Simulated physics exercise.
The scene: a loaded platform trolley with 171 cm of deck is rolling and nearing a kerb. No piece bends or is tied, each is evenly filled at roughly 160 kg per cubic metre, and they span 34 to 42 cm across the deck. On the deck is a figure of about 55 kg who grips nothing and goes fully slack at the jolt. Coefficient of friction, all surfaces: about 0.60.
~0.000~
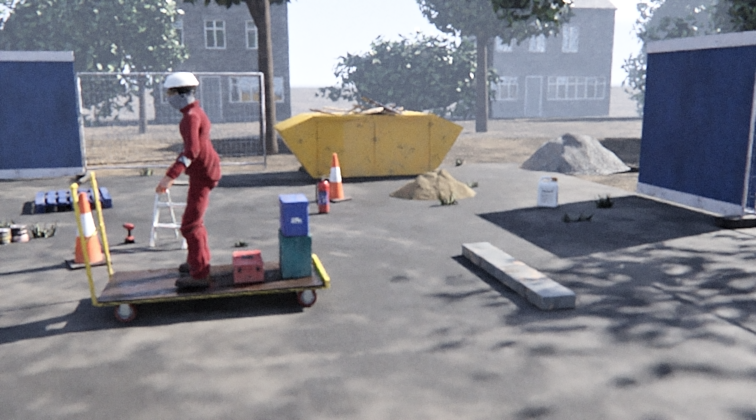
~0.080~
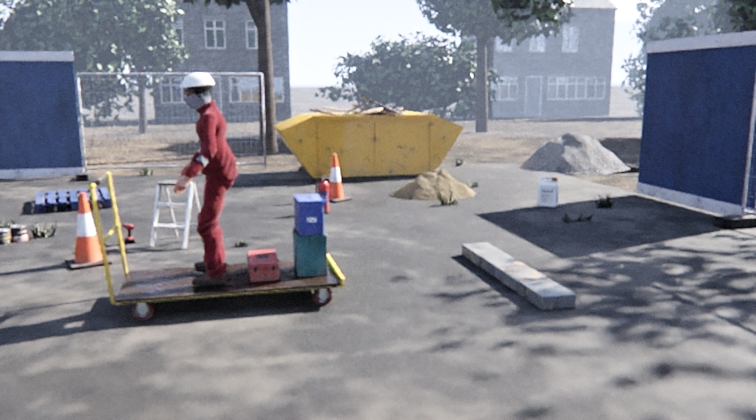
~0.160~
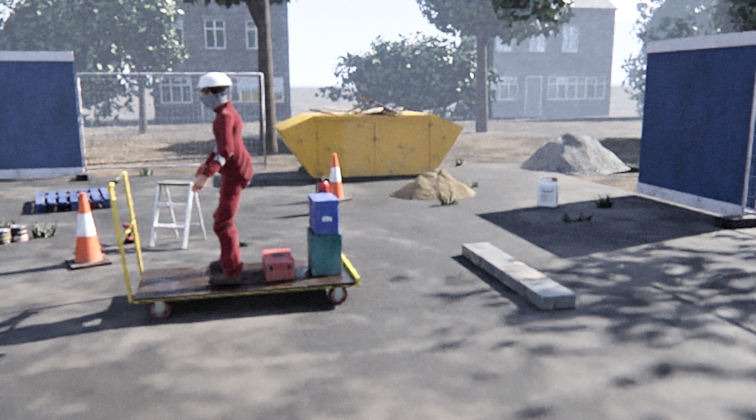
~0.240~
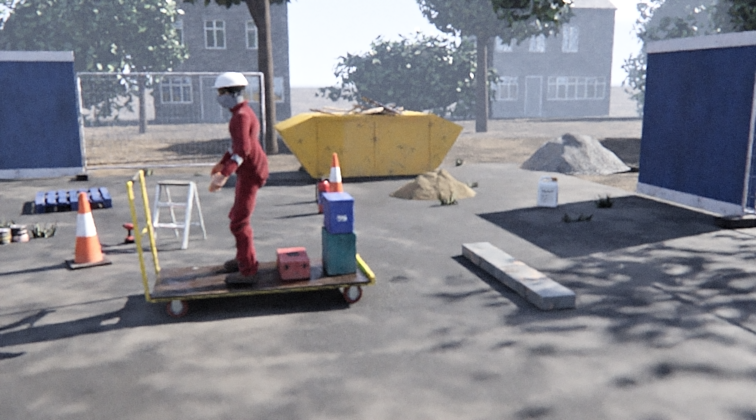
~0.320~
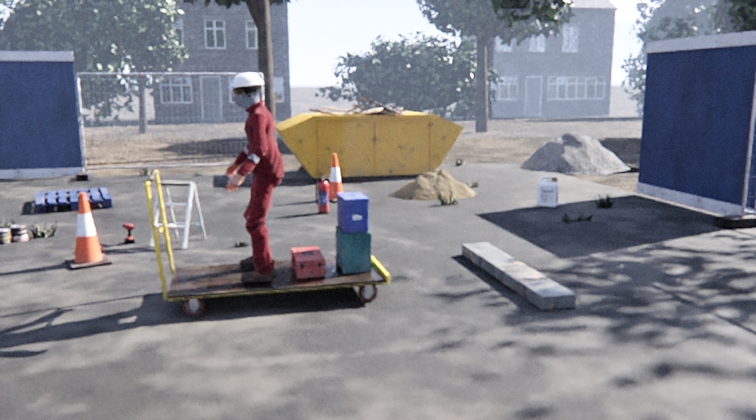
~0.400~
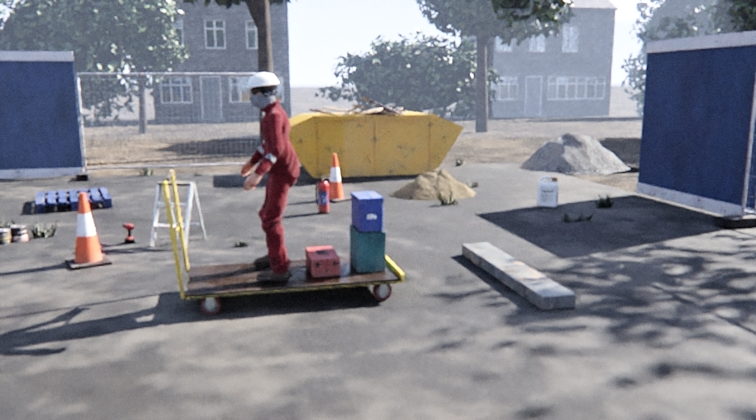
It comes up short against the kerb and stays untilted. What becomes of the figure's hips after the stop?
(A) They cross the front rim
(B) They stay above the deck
B, they stay above the deck.
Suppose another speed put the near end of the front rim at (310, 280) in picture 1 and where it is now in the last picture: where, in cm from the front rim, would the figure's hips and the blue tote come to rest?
Hips 10 past, blue 70 past.
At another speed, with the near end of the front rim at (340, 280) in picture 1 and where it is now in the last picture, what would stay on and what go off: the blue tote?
With that change, blue ends up shed.
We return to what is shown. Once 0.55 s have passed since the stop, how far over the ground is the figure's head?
Height: Approx. 80 cm up.
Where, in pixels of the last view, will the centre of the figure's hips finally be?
(470, 231).
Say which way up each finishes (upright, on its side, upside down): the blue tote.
The blue one ends resting sideways.
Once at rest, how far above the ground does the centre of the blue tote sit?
Near 10 cm above the ground.
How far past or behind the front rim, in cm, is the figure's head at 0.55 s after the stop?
60 cm behind it.
Impact comes at 1.09 s.
After 1.34 s the figure's hips are 49 cm behind the rim, near (457, 189) in the last picture's view.
After 1.64 s the figure's hips are 25 cm behind the rim, near (481, 223) in the last picture's view.
After 2.09 s the figure's hips are 35 cm behind the rim, near (471, 232) in the last picture's view.
After 3.2 s, past the rim, teal carton and blue tote; behind it, red toolbox and the figure's hips.
